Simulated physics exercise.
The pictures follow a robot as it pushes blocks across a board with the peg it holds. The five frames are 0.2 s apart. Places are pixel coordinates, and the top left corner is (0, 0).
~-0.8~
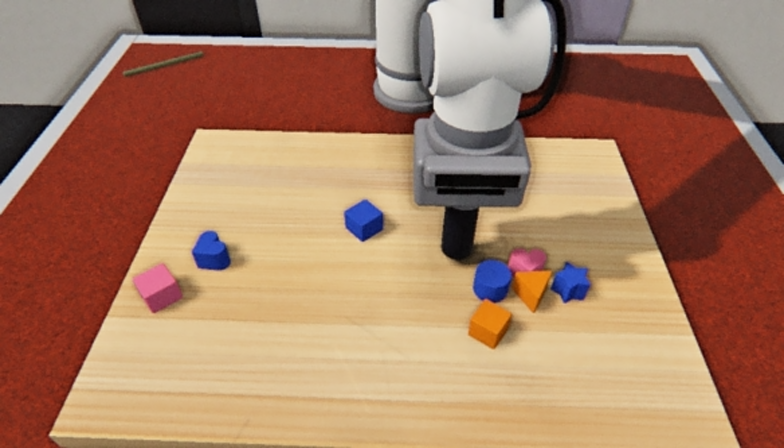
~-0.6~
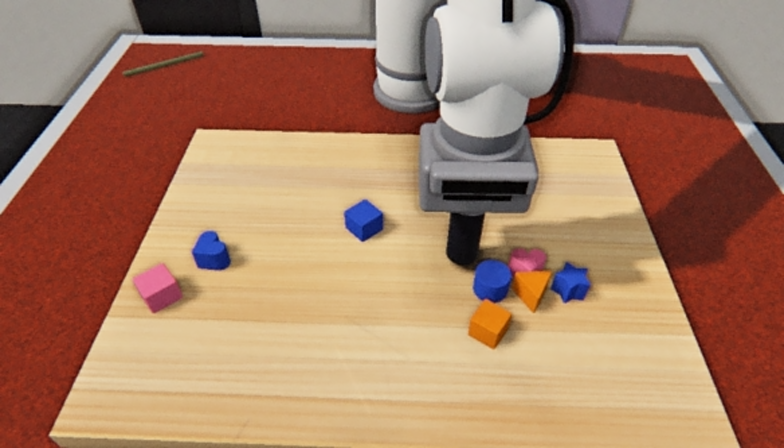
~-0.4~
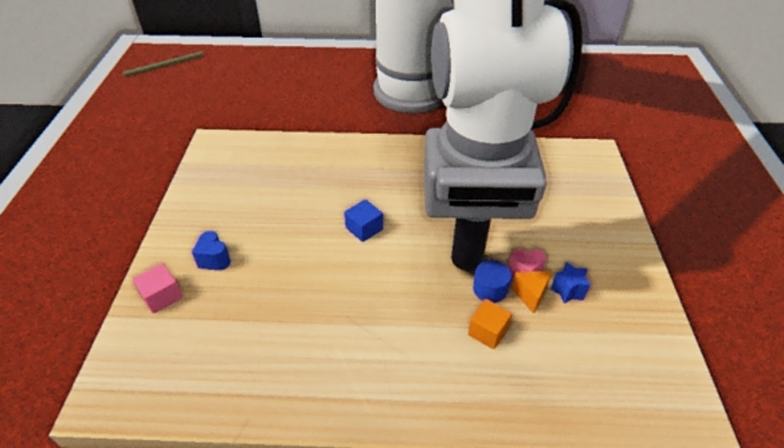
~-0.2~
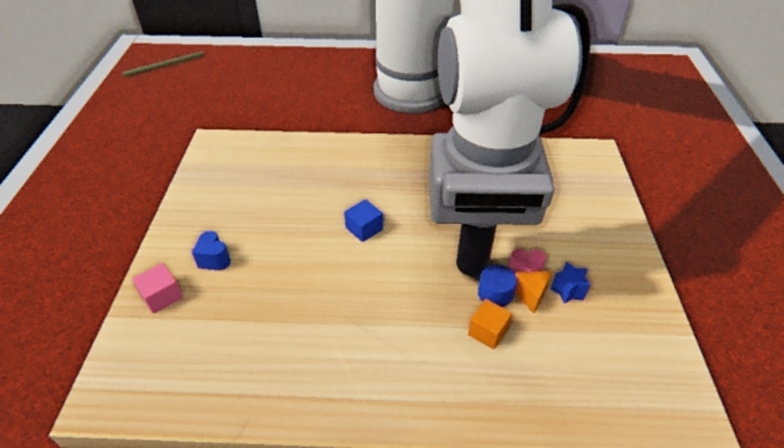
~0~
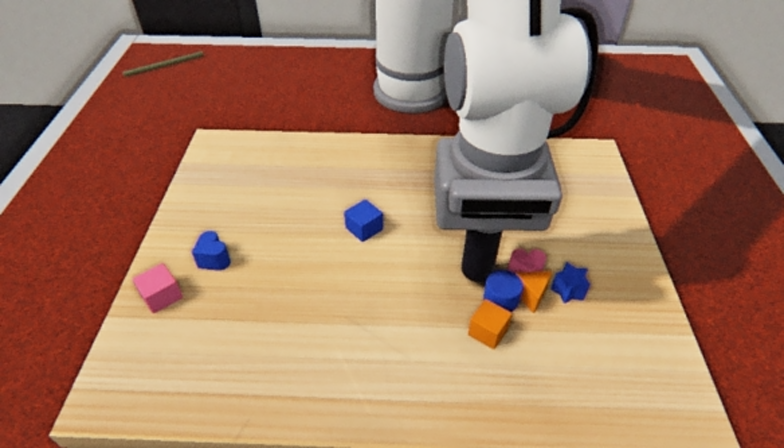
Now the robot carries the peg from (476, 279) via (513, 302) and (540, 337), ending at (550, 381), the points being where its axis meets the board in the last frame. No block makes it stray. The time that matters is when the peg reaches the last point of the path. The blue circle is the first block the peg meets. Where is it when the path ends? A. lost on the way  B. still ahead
I'll go with B - still ahead.
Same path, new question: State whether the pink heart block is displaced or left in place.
The result: It stays put.
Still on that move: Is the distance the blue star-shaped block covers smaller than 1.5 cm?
The answer is yes.
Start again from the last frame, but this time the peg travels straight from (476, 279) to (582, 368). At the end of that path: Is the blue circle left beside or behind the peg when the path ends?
Short answer: No.
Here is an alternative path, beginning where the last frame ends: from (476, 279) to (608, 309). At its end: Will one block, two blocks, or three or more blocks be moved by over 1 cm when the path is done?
Expect three or more.
On the path given first. One third of the way, peg (516, 294); blue circle (535, 314); orange triangular block (544, 279).
Two thirds of the way, peg (543, 330); blue circle (558, 355); orange triangular block (546, 279).
At the end, peg (553, 374); blue circle (575, 403); pink heart block unmoved; orange triangular block (546, 279); blue star-shaped block unmoved.
